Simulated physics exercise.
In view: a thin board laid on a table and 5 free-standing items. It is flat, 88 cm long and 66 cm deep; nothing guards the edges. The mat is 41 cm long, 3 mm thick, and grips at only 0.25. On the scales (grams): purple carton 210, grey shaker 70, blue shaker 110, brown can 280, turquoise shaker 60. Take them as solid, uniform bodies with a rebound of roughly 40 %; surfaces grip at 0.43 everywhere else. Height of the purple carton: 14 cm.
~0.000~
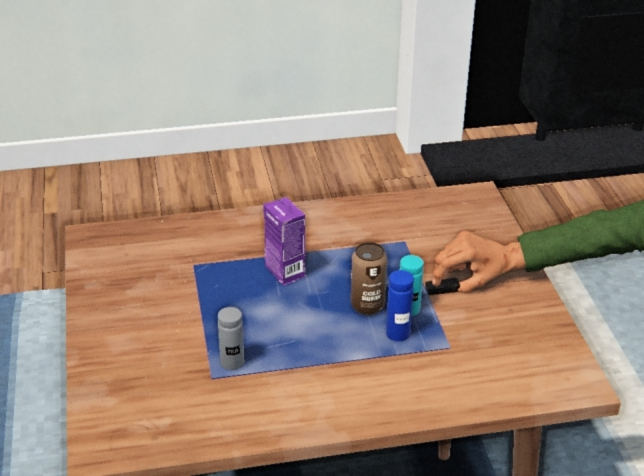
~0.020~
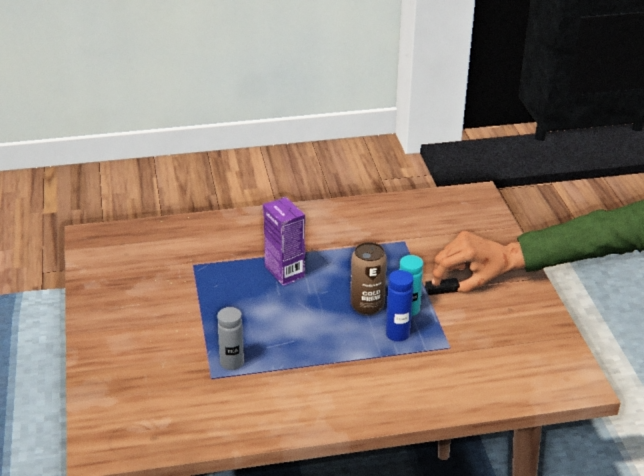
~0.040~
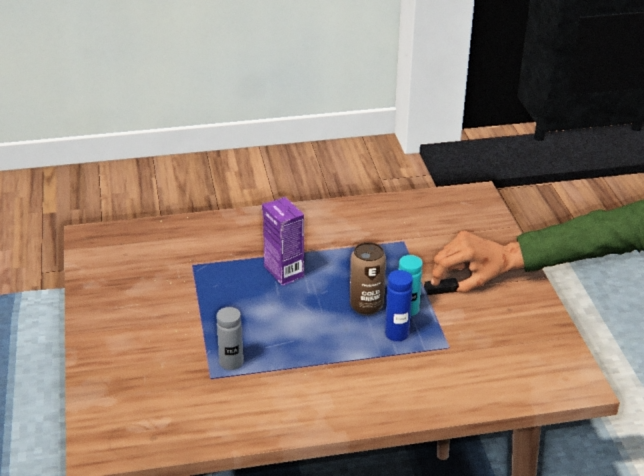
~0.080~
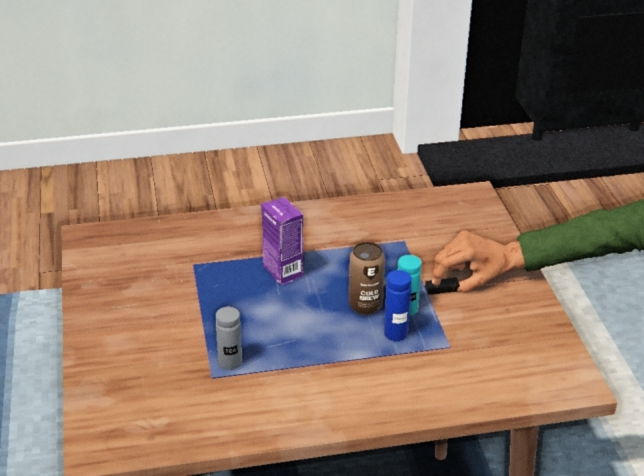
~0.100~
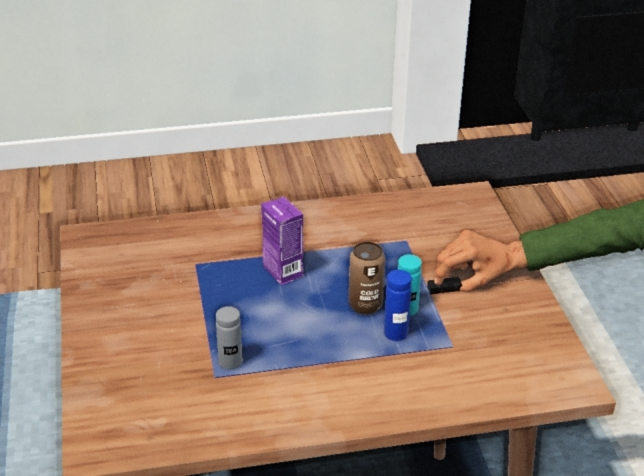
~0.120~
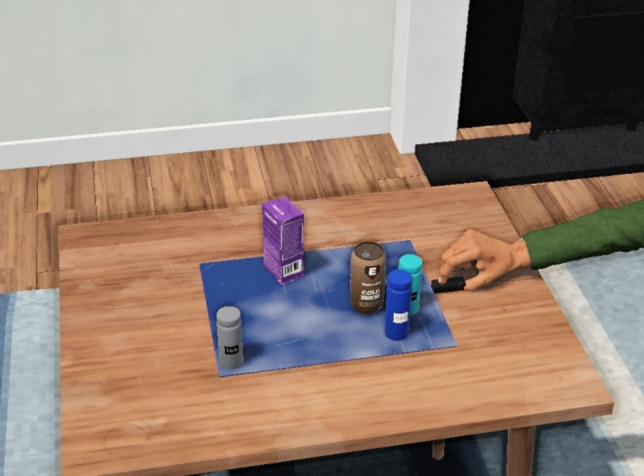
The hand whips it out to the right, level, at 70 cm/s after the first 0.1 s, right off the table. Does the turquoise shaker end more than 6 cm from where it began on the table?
The turquoise shaker leaves its spot.
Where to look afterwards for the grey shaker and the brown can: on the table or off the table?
The grey shaker ends on the table; the brown can ends off the table.
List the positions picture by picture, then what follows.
In the first picture, 0 cm of pull; purple carton (285, 241).
In the second picture, 0 cm of pull; blue shaker (400, 306); brown can (368, 280).
In the third picture, 0 cm of pull; purple carton (284, 241); grey shaker (230, 339).
In the fourth picture, 1 cm of pull; blue shaker (398, 306); brown can (367, 279).
In the fifth picture, 1 cm of pull; purple carton (282, 241); grey shaker (229, 338).
In the sixth picture, 2 cm of pull; blue shaker (398, 305).
By 0.52 s, 30 cm of pull; turquoise shaker 24 cm from its spot near (534, 270); grey shaker tilted 32°; purple carton 24 cm from its spot.
By 0.92 s, 58 cm of pull; purple carton, blue shaker, brown can and turquoise shaker now off the table; grey shaker on its side.
When it is over (1.8 s), off the table, purple carton, blue shaker, brown can and turquoise shaker; lying over on the table, grey shaker.
